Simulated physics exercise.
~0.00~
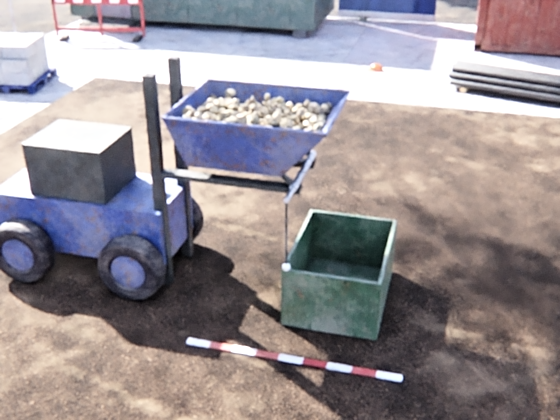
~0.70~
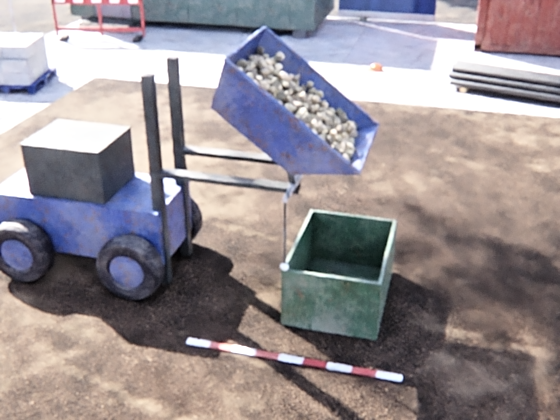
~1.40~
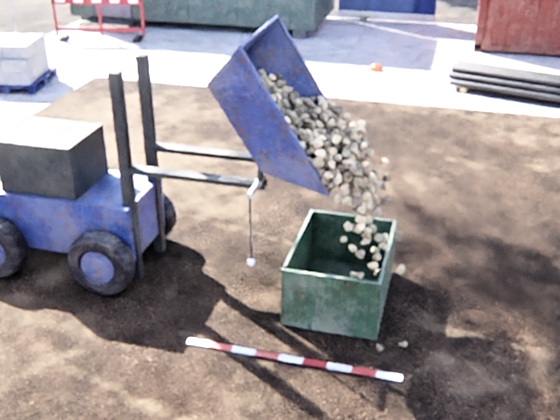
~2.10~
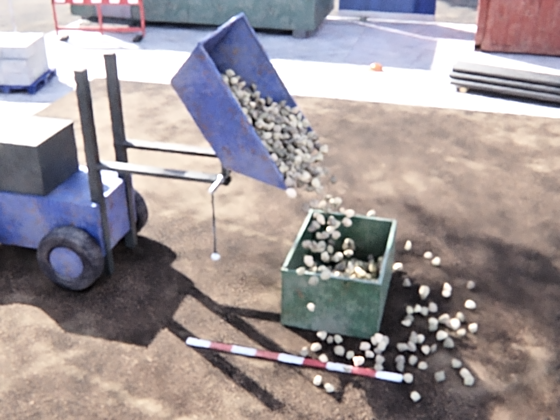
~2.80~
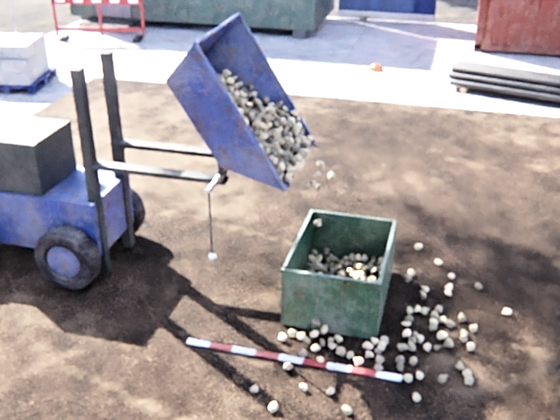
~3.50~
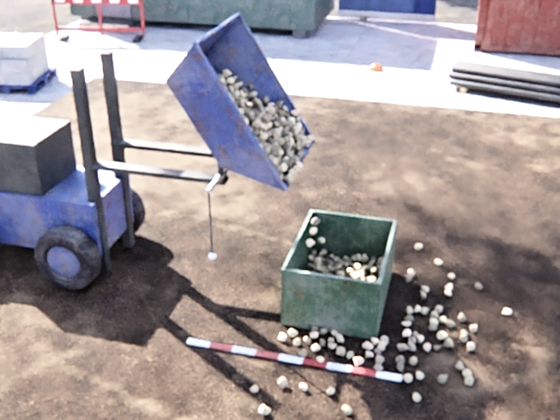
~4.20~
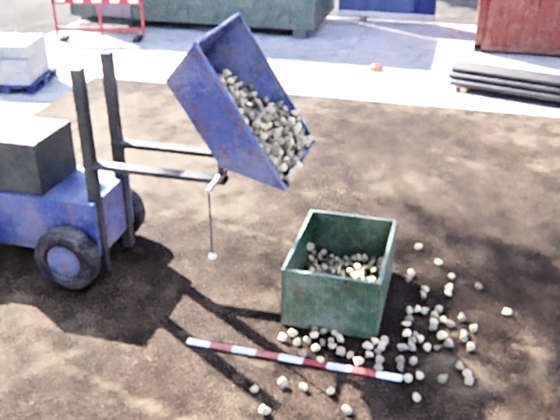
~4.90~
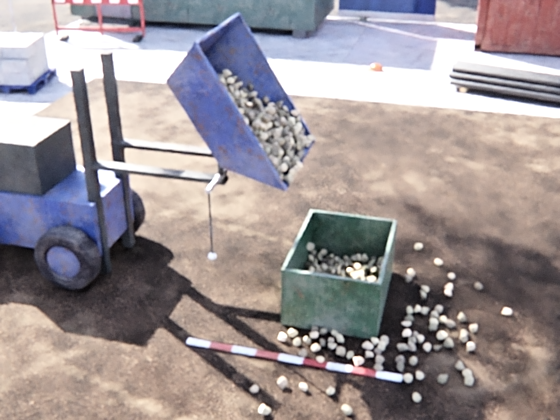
A blue forklift tips its skip and backs left, spilling stones into and around a green bin.
